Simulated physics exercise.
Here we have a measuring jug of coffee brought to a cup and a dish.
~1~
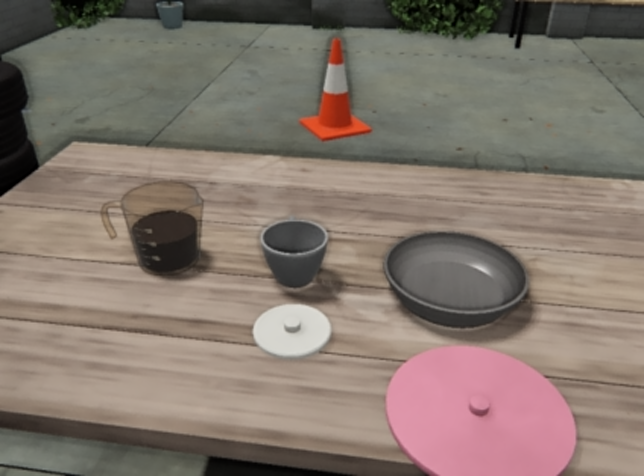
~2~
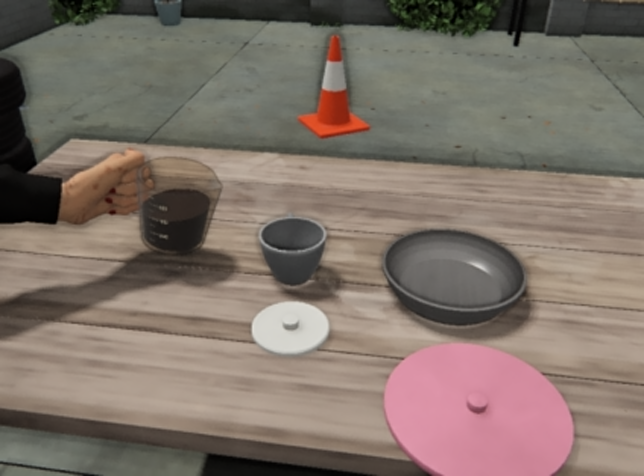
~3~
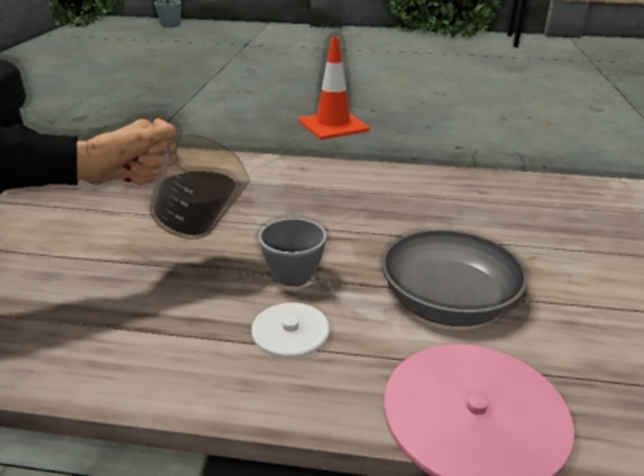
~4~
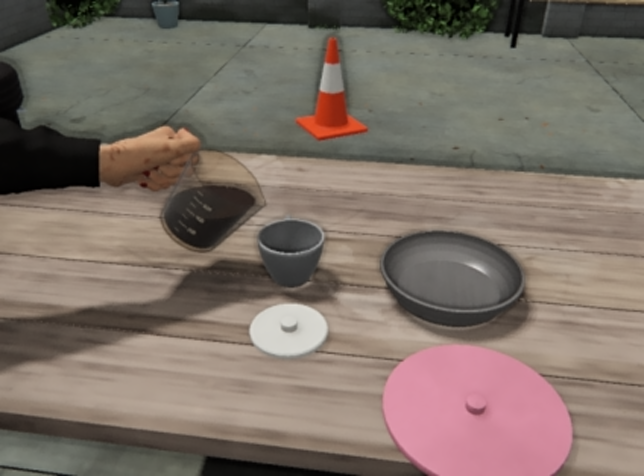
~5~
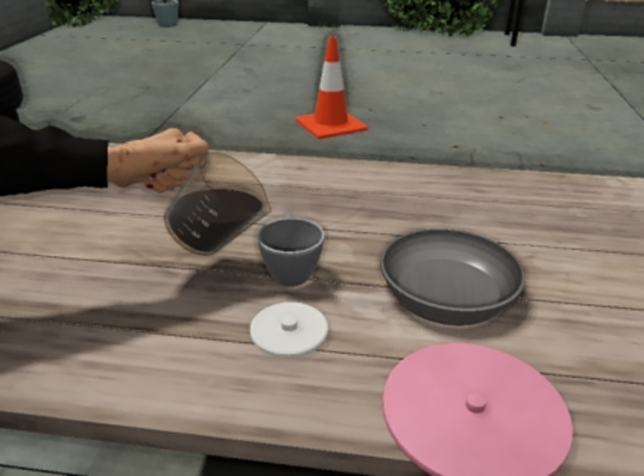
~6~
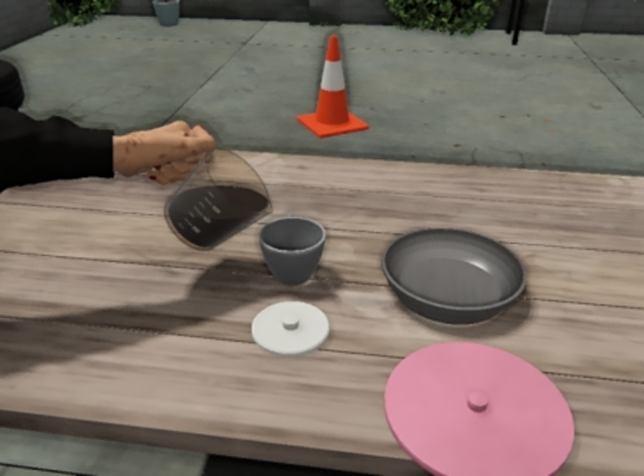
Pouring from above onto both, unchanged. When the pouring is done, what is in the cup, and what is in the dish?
The cup has the liquid in it, the dish has the liquid in it.
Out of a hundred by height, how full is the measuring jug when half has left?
About 25 per cent.
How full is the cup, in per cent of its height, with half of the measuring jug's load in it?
Level: Roughly 65% of the height.
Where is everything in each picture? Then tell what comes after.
In the first picture, nothing is moving yet; measuring jug (165, 227) about half full; cup (295, 260) open; dish (453, 282) open.
In the second picture, the measuring jug is picked up; measuring jug about half full, surface at (175, 205); cup (293, 257) open.
The third picture shows tilting; measuring jug (195, 187) tipped 25° with all of its load; dish (451, 281) open.
The fourth picture shows no stream yet; measuring jug (209, 201) tipped 35° with all of its load; cup (291, 259) open.
The fifth picture shows still nothing leaves it; measuring jug (215, 205) tipped 40° with all of its load; dish (449, 280) open.
The sixth picture shows on the point of pouring; measuring jug (215, 201) tipped 45° with all of its load; cup (293, 257) open; dish (451, 279) open.
Next, the coffee goes into the cup.
After that, the coffee goes into the dish.
Finally, the cup has its share inside; the dish has its share inside.
